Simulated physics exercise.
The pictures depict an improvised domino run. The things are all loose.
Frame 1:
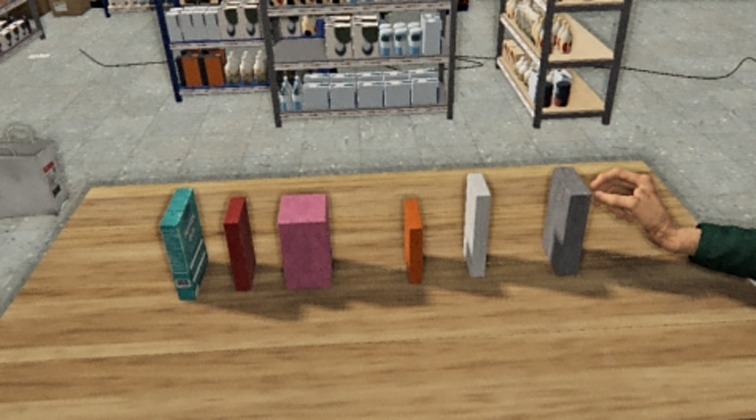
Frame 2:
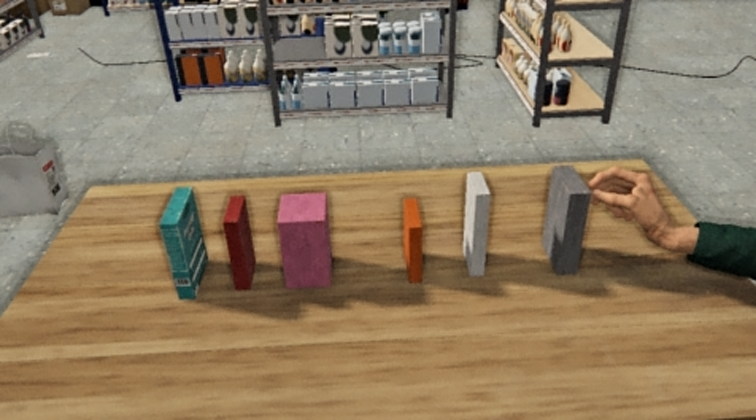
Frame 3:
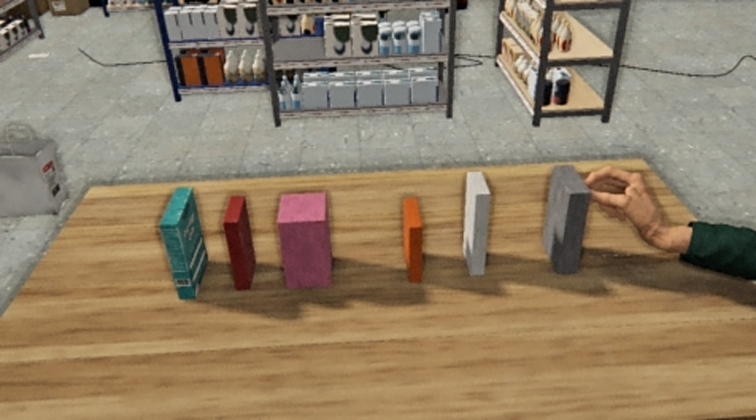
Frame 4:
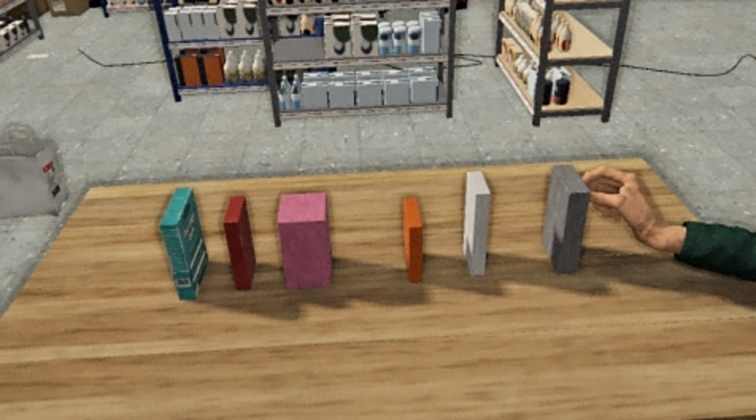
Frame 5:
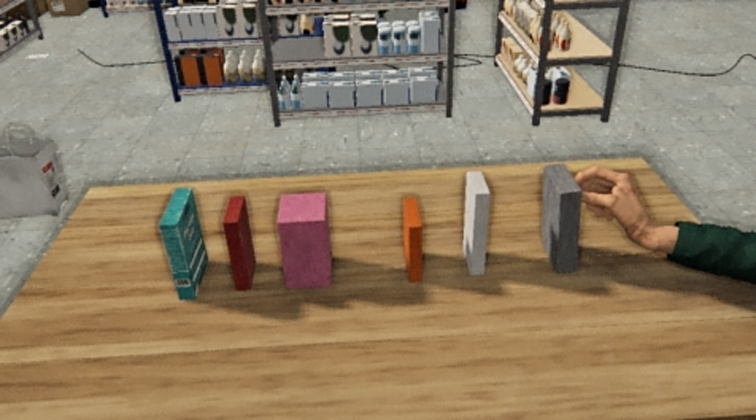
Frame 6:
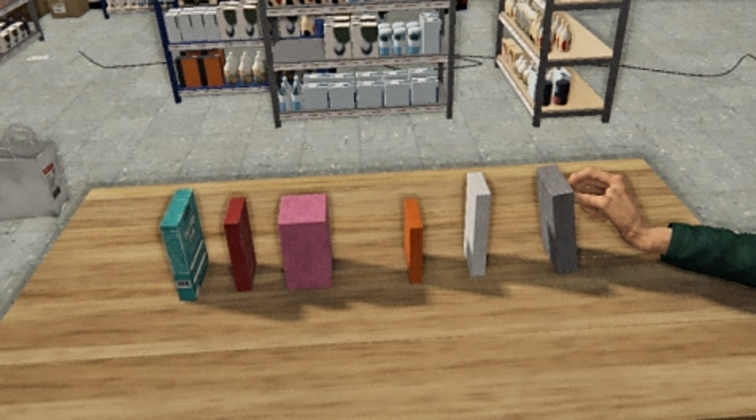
A hand at the right moved in to the tall grey block and pushed it, tilting it slightly left, while the white, orange, pink, red and teal pieces stood still on the wooden table.
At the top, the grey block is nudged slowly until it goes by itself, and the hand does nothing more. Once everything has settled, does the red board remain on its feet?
Yes.
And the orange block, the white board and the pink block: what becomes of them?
The orange block tumbles, the white board tumbles and the pink block stays up.
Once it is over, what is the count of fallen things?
That adds up to 3 in total.
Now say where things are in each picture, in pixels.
The first frame shows red board (240, 244); white board (476, 226).
The second frame shows orange block (413, 240); white board (476, 225).
The third frame shows pink block (306, 241); orange block (413, 240).
The fourth frame shows white board (476, 225); pink block (306, 241).
The fifth frame shows grey block 5° over; orange block (412, 240); white board (475, 224).
The sixth frame shows grey block 10° over; red board (241, 245); pink block (307, 242).
Then, 0.40 s on from there, grey block 69° over; white board turned 19° from how it was put.
Then, 0.50 s on from there, grey block 90° over; white board turned 38° from how it was put; orange block turned 27° from how it was put.
Then, 0.60 s on from there, grey block 90° over; white board on its side; orange block on its side.
In the end, toppled on the table, white board and orange block; the other 2 unmoved. At the end, from the last picture's camera, red board near (241, 245).
